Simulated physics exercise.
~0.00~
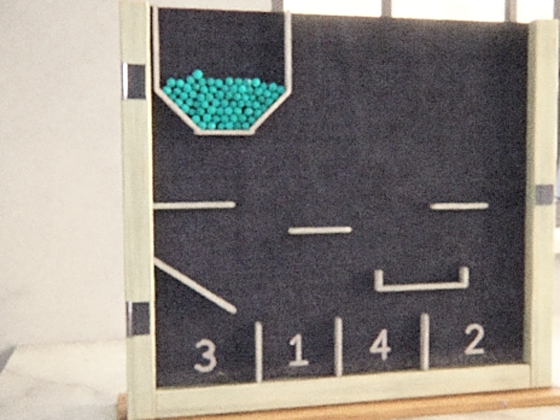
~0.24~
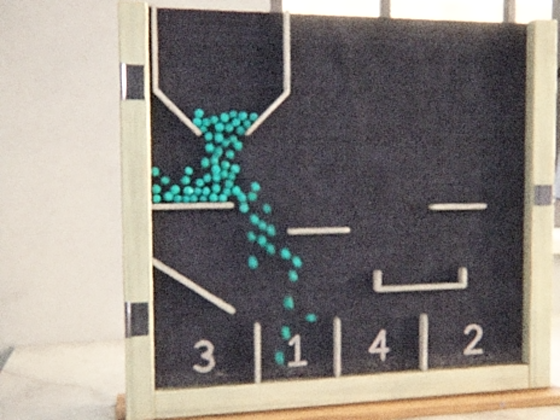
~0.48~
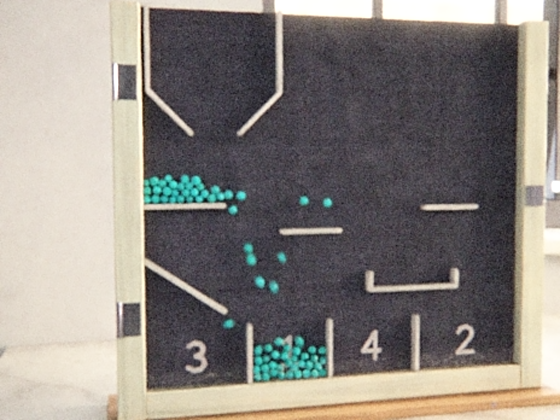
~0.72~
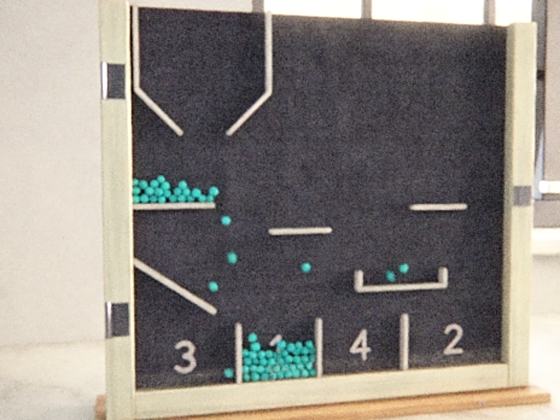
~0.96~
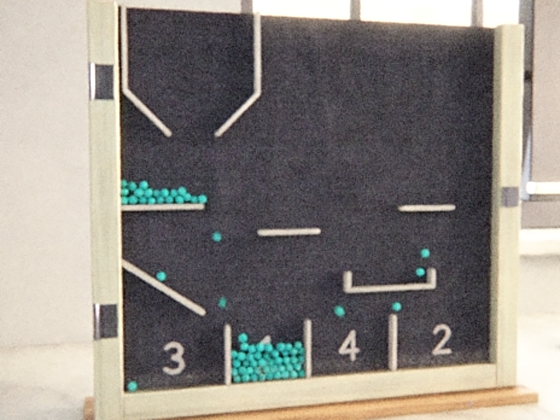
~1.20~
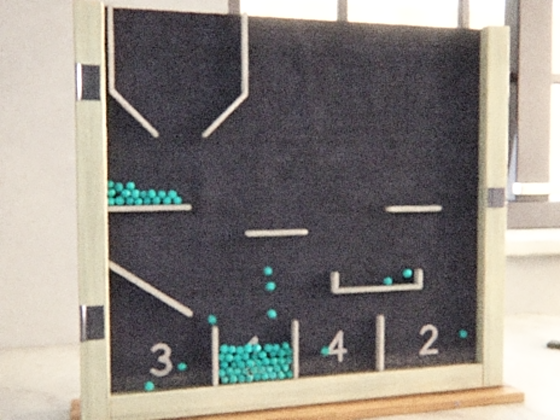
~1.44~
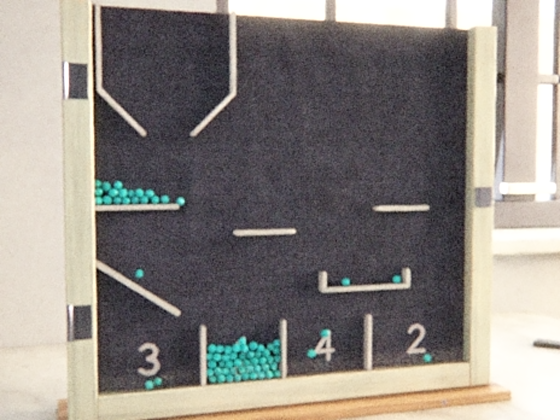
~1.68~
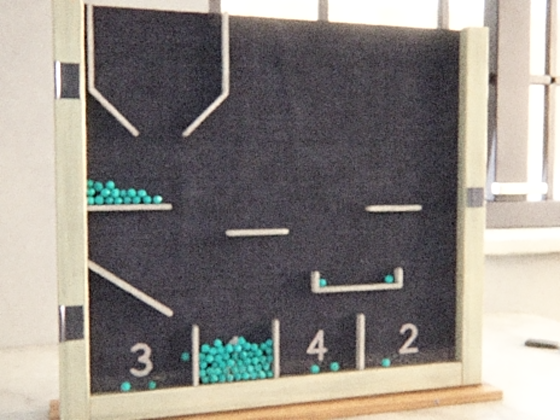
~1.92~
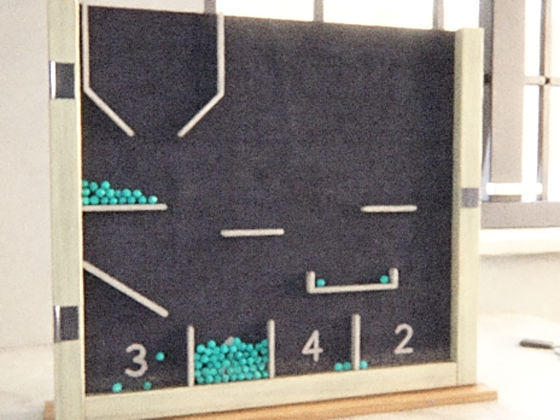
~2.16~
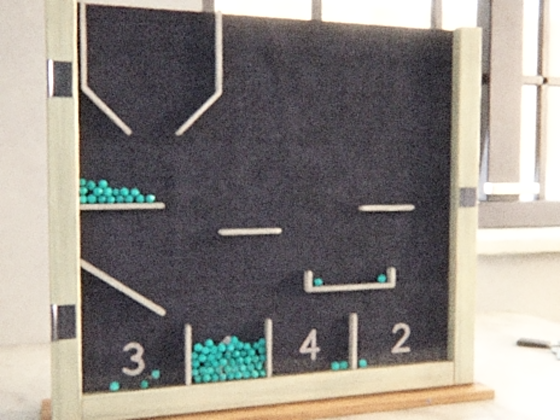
An upright drop box with a dark back and pale wooden sides stands on a light surface before a barred window, seen from the front as the view pans slightly right. Turquoise beads fill a hopper at upper left, above fixed ledges, a shallow tray and four numbered bins. The hopper opens and the beads pour onto the left ledge, many spilling over its edge into the second bin from the left. A few bounce into the tray and other bins. Finally that bin holds most beads, a pile rests on the left ledge, two sit in the tray, and the rightmost bin looks empty.
